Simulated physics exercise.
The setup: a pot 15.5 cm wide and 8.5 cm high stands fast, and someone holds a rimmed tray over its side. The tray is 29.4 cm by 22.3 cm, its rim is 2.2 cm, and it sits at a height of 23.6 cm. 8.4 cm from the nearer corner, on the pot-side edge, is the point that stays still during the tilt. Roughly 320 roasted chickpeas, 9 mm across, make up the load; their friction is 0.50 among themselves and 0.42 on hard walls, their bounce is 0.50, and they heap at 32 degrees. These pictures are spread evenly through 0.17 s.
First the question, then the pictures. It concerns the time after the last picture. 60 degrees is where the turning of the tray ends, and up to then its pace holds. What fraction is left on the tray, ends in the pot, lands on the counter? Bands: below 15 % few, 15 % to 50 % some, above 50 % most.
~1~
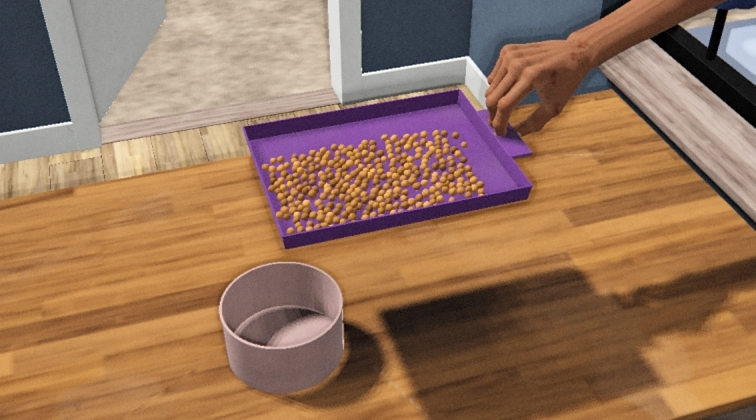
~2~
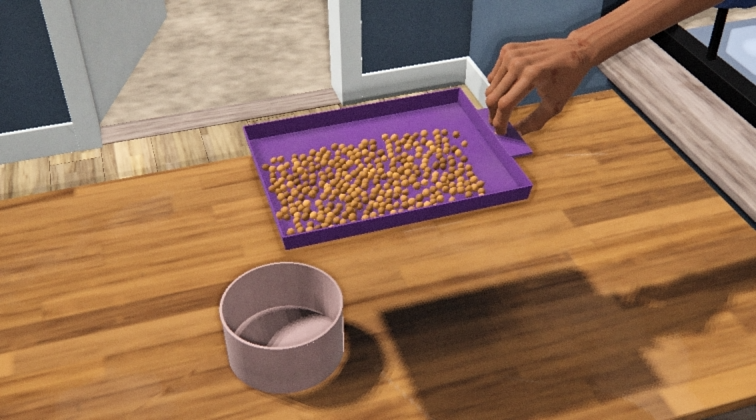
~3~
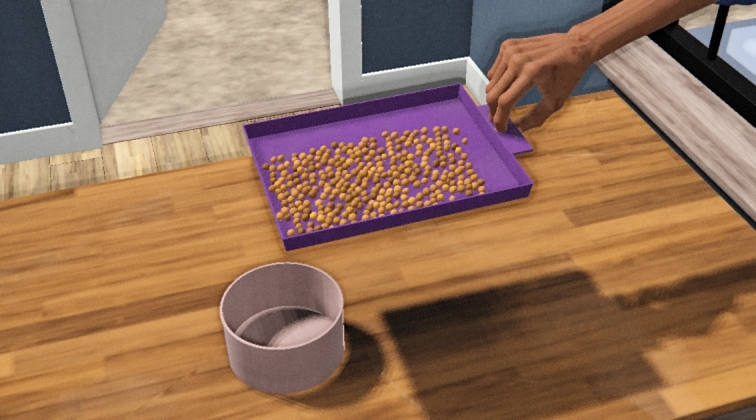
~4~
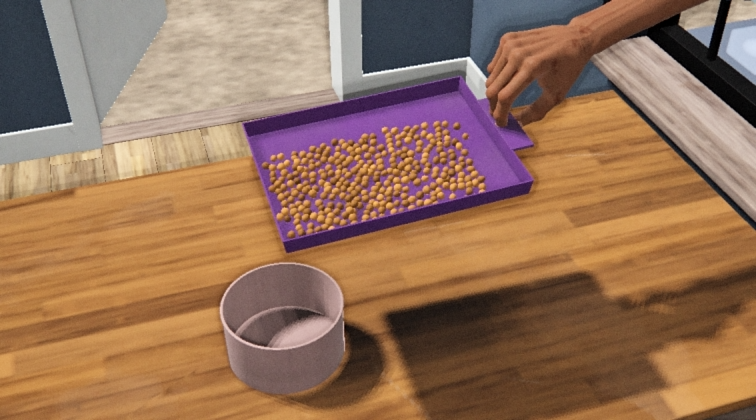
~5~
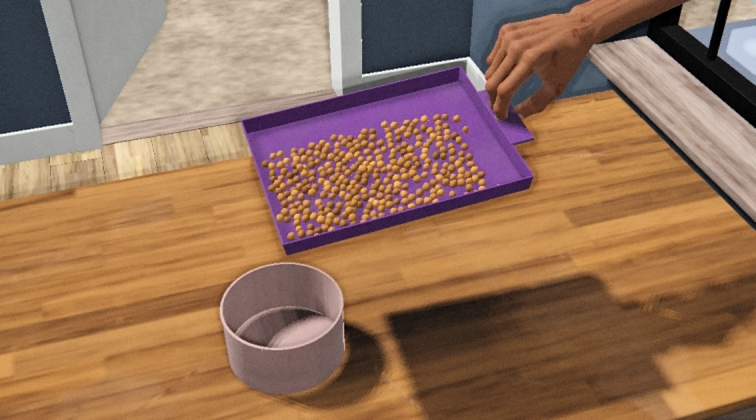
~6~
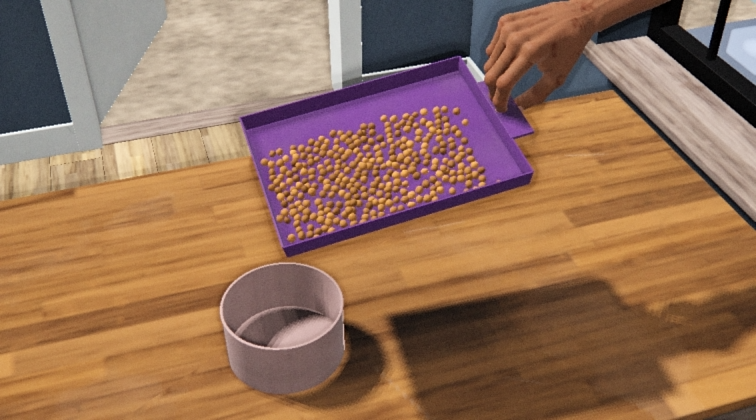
Result: Tray: Most, pot: Few, counter: Few.
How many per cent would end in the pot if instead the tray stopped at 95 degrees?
In that case, near 40 percent.
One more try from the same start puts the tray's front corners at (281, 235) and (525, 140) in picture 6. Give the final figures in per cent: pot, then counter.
That works out as pot 5 and counter 15.
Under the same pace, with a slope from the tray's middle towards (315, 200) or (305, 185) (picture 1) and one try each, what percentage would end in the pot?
The share comes to about 0 in a hundred, then about 0 in a hundred.
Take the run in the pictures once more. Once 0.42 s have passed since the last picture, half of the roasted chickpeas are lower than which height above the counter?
Roughly 28 centimetres.
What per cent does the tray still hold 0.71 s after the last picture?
It works out to near 100 per cent of the load.
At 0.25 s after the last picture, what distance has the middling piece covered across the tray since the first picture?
Around 2 centimetres.
Then, 0.25 s after the last picture, tilt 36 degrees; the tray holds 100 %, the pot 0 %.
Then, 0.42 s after the last picture, tilt 53 degrees; the tray holds 100 %, the pot 0 %.
Then, 0.71 s after the last picture, tilt 60 degrees; the tray holds 100 %, the pot 0 %.
In the end, tray 100 %, pot 0 %, counter 0 %.
